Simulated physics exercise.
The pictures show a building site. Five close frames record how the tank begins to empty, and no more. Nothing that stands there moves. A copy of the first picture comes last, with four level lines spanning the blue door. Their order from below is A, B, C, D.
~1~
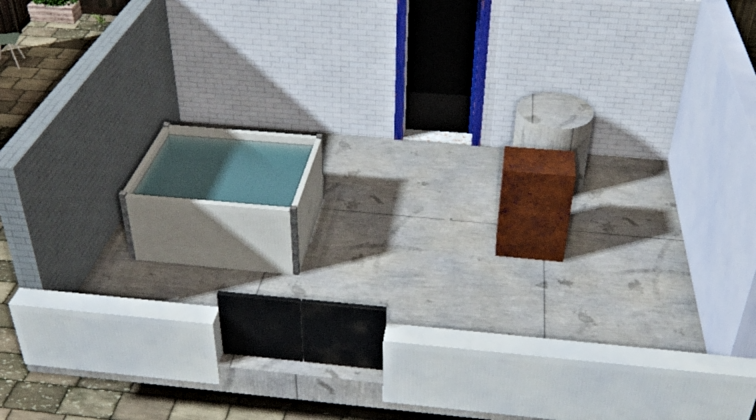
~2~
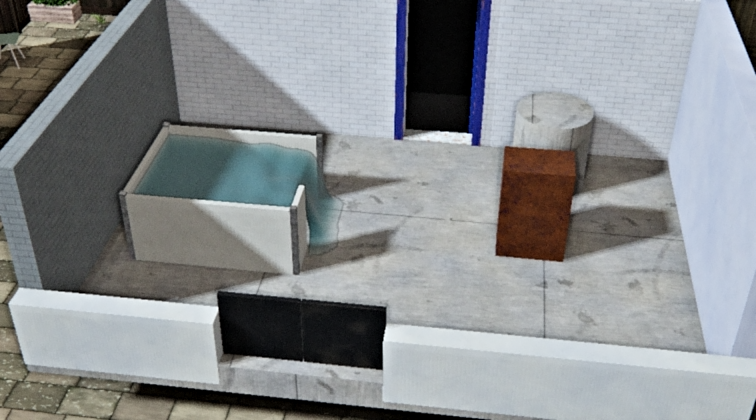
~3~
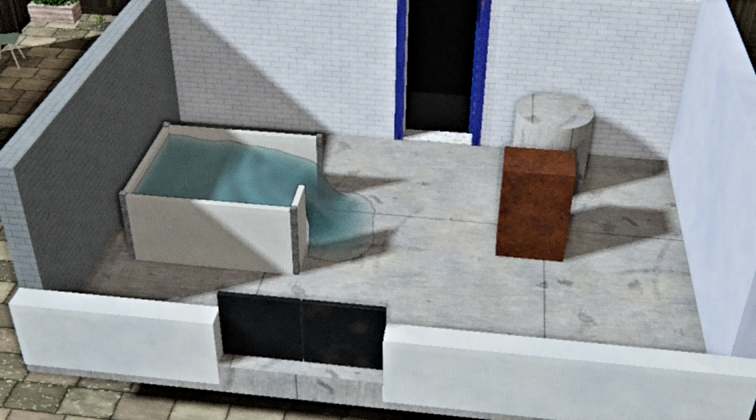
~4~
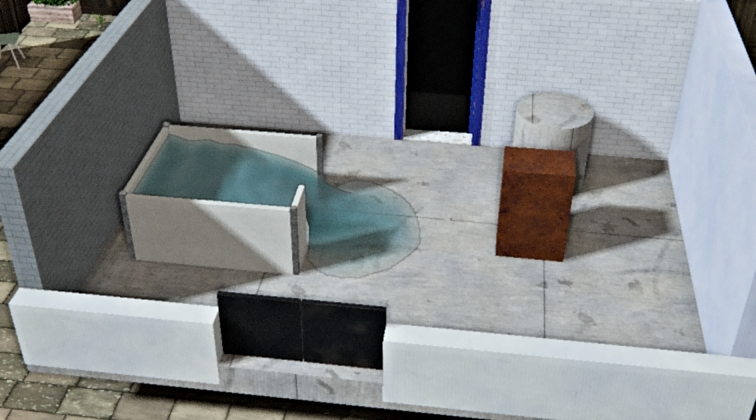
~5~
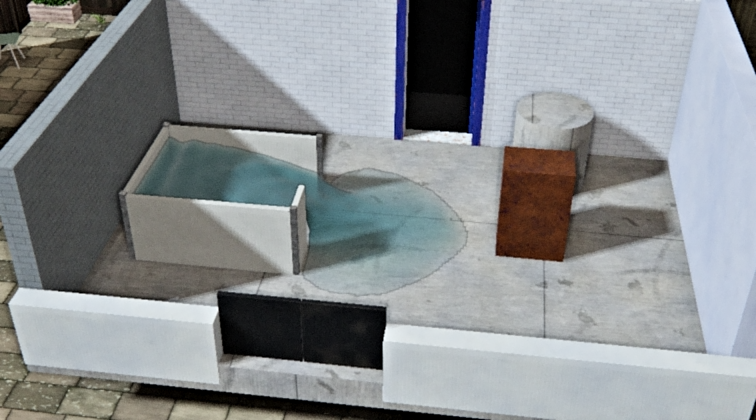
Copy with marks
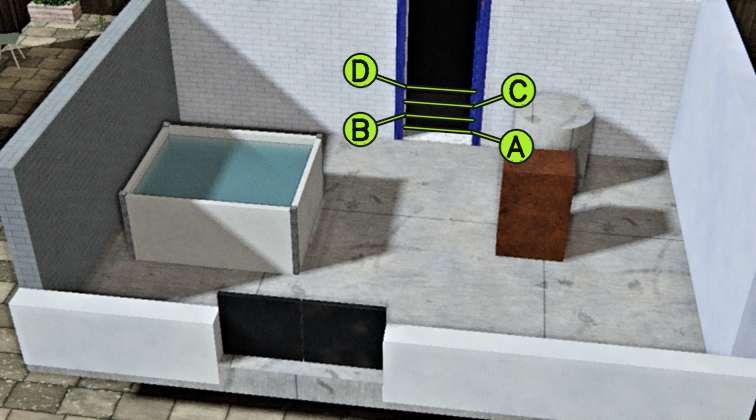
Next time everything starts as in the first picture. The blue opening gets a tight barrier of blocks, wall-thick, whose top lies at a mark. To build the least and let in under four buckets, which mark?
Go for A.
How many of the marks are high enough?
All of the four.
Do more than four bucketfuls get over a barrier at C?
No, that is safe.
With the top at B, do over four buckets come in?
No, that is safe.
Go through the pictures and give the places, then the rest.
Water in the tank at rest, its middle at (226, 171); foot of the blue doorway at (437, 142); shut gate at (302, 311), in the first frame.
Front seen at (317, 249), 1 % of the ground wet, in the second frame.
Front seen at (361, 247), 3 % of the ground wet, in the third frame.
Front seen at (411, 245), 7 % of the ground wet, in the fourth frame.
Front seen at (460, 237), 13 % of the ground wet, in the fifth frame.
On the marked copy, A at (438, 129); B at (438, 117); C at (439, 104); D at (440, 89); from the bottom up A, B, C, D.
With A, nothing gets over.
With B, nothing gets over.
With C, nothing gets over.
With D, nothing gets over.
